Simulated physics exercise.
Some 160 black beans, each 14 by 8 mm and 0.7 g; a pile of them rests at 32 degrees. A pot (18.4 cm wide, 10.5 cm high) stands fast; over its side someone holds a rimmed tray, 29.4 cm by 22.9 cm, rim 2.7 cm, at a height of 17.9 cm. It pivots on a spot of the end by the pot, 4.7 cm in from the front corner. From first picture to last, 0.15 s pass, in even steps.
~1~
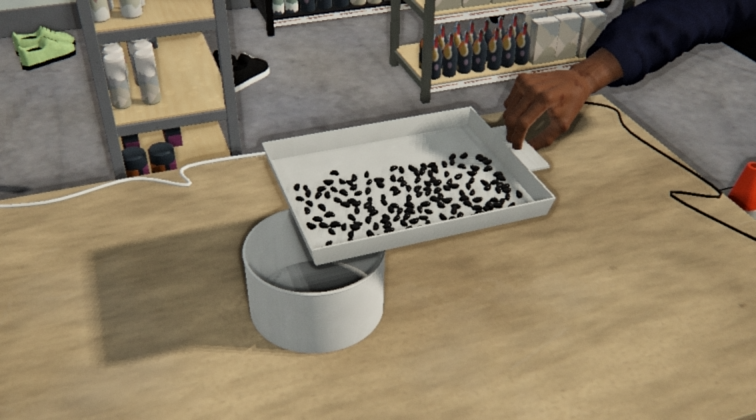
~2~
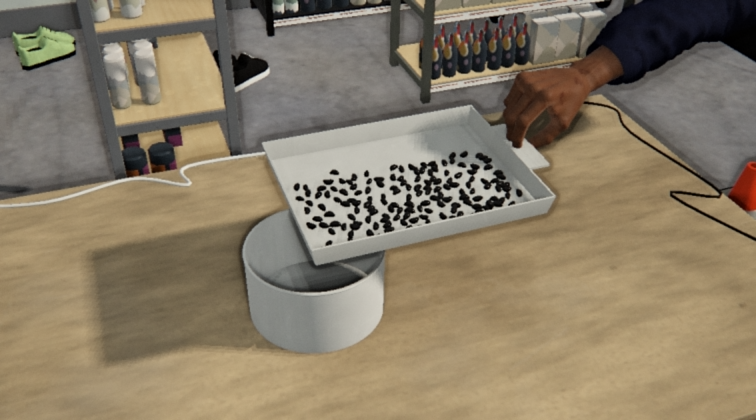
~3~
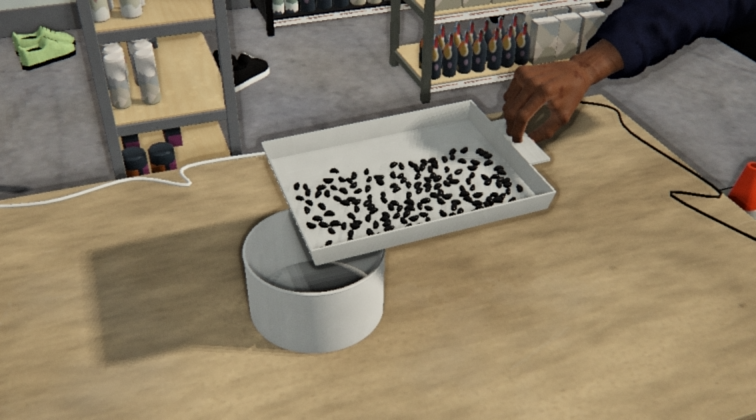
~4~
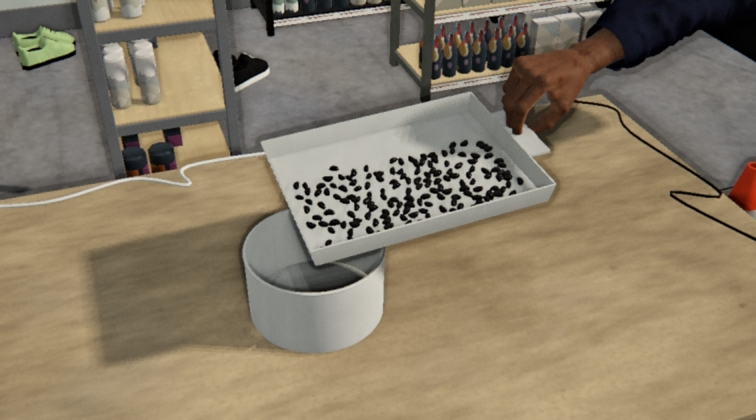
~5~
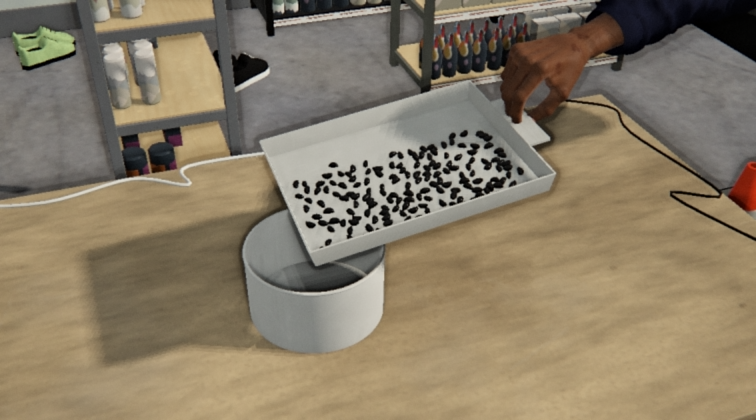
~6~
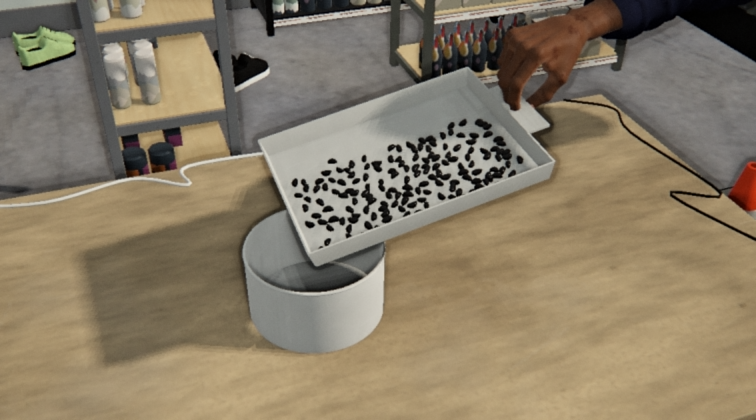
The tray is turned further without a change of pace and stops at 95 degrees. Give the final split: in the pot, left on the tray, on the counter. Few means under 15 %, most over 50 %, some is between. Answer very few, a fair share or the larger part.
In the pot: Very few; left on the tray: Very few; on the counter: The larger part.
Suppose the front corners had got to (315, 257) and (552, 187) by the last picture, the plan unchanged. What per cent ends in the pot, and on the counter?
Pot 0, counter 100.
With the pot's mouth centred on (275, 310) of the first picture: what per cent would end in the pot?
Some 85 per cent.
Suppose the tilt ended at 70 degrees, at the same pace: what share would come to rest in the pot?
Then about 0 per cent.
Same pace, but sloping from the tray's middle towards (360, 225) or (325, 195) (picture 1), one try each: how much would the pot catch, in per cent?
About 0 and 30 per cent.
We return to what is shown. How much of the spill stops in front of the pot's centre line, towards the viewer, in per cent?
Roughly 90 per cent.
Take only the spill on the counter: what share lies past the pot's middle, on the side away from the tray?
Roughly 100 per cent.
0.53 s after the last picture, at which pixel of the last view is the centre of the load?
Around (284, 241).
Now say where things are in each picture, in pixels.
In the first picture, tray tilt 0 degrees, front corners at (315, 246) and (549, 196); middle of the pieces at (409, 198); pot at (314, 246).
In the second picture, tray tilt 0 degrees, front corners at (315, 246) and (549, 195); middle of the pieces at (409, 197).
In the third picture, tray tilt 2 degrees, front corners at (315, 247) and (549, 190); middle of the pieces at (409, 195).
In the fourth picture, tray tilt 4 degrees, front corners at (314, 247) and (550, 183), lowest corner left front; middle of the pieces at (409, 191).
In the fifth picture, tray tilt 8 degrees, front corners at (313, 248) and (549, 172), lowest corner left front; middle of the pieces at (408, 185).
In the sixth picture, tray tilt 12 degrees, front corners at (311, 249) and (548, 161), lowest corner left front; middle of the pieces at (407, 179); pot at (314, 246).
Then, 0.32 s after the last picture, tilt 52 degrees; the tray holds 100 %, the pot 0 %.
Then, 0.53 s after the last picture, tilt 79 degrees; the tray holds 85 %, the pot 0 %.
Then, 0.86 s after the last picture, tilt 95 degrees; the tray holds 15 %, the pot 0 %.
In the end, pot 0 %, tray 0 %, counter 100 %.
